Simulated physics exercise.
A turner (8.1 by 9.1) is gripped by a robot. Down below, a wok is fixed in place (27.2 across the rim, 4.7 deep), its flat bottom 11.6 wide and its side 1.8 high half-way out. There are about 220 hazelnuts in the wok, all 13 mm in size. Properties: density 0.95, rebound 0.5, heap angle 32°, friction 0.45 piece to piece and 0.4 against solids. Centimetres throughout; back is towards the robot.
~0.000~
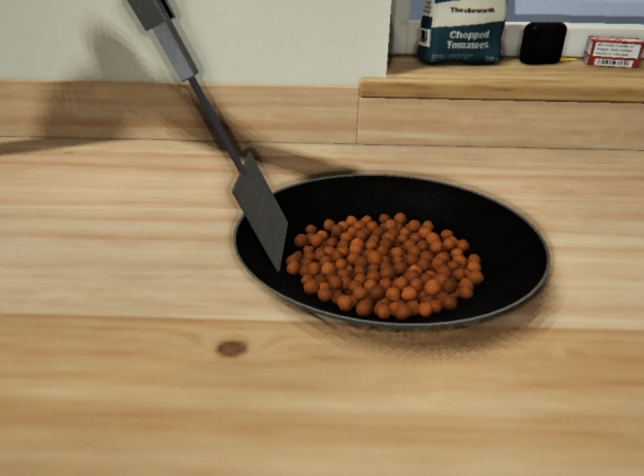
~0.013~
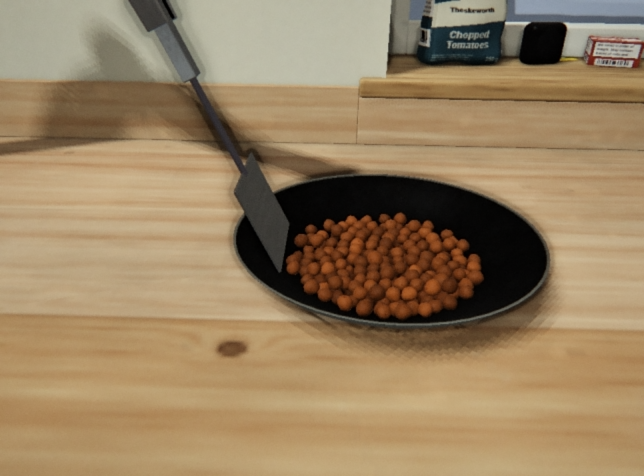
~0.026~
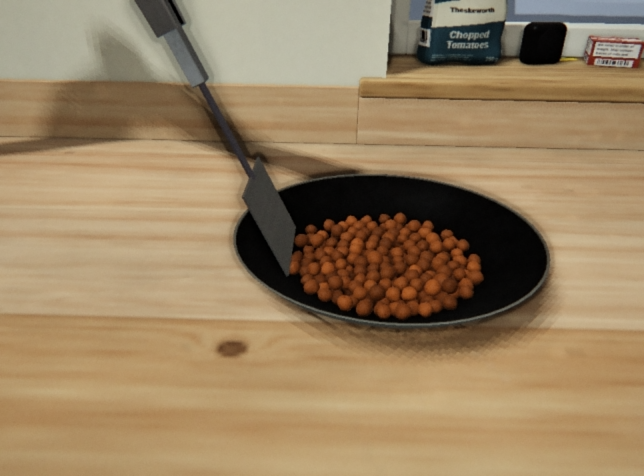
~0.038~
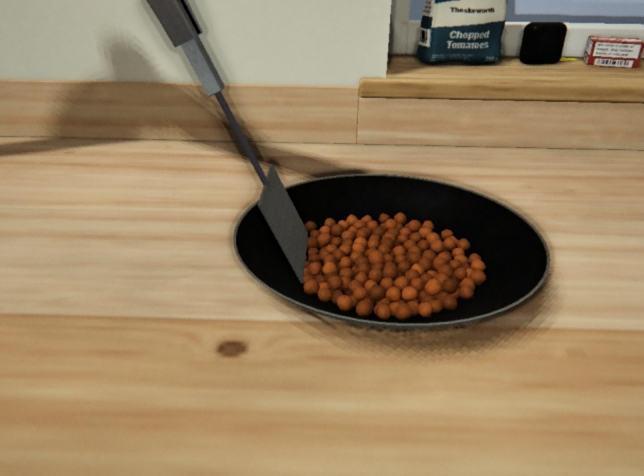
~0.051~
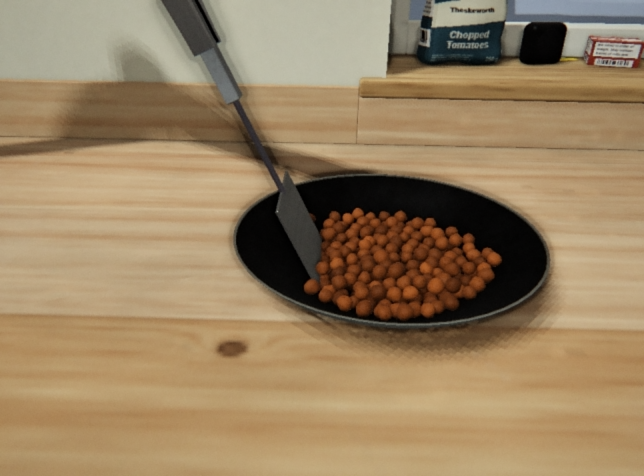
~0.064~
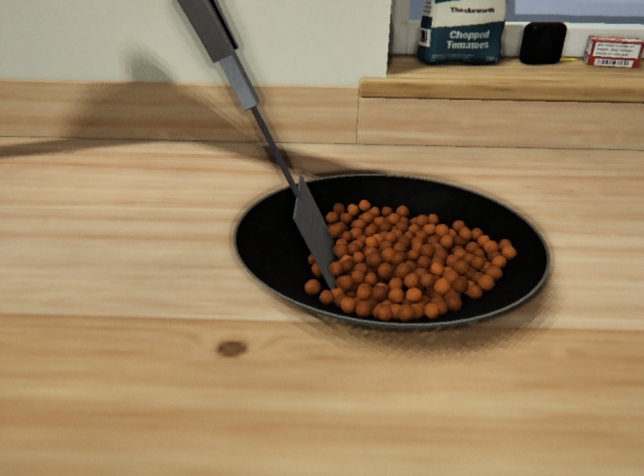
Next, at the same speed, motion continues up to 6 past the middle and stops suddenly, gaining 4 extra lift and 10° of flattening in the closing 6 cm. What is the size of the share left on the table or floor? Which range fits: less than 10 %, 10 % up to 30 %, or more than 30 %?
The range that fits is 10 % up to 30 %.
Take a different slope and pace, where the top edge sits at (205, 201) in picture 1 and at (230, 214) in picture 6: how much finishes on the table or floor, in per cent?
Roughly 0 percent ends up there.
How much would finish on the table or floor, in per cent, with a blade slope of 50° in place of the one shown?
Around 20 in a hundred.
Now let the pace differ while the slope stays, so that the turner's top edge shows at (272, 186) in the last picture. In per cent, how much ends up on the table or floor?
Expect some 0 per cent there.
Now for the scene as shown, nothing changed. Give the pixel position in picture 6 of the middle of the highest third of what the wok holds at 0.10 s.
Roughly at pixel (449, 250).
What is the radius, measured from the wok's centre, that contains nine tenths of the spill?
Roughly 65 cm.
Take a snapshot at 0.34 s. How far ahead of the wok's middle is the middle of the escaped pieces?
Distance ahead of centre: Approx. 22 cm.
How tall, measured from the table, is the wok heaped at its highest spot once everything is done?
About 5.0 centimetres.
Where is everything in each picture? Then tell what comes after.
The first frame shows turner top edge at (242, 170), sloping 65°; upper third of the load around (378, 260), from x 295 to 475, top at y 220; 225 in the wok.
The second frame shows turner top edge at (243, 171), sloping 65°; upper third of the load around (378, 260), from x 295 to 475, top at y 220.
The third frame shows turner top edge at (251, 175), sloping 65°; upper third of the load around (378, 260), from x 295 to 475, top at y 220.
The fourth frame shows turner top edge at (266, 182), sloping 65°; upper third of the load around (384, 259), from x 300 to 480, top at y 220.
The fifth frame shows turner top edge at (282, 189), sloping 65°; upper third of the load around (385, 258), from x 310 to 495, top at y 215.
The sixth frame shows turner top edge at (298, 195), sloping 65°; upper third of the load around (403, 253), from x 310 to 510, top at y 205; 225 in the wok.
By 0.10 s, sloping 65°, highest piece 6 above the table; 225 in the wok.
By 0.13 s, sloping 61°, highest piece 9 above the table; 220 in the wok, 5 on the blade or in flight.
By 0.34 s, sloping 55°, highest piece 7 above the table; 188 in the wok, 31 on the table or floor, 6 on the blade or in flight.
By 1.39 s, sloping 55°, highest piece 5 above the table; 188 in the wok, 37 on the table or floor.
Final count, 188 in the wok, 37 on the table or floor. That is 16 % on the table or floor.
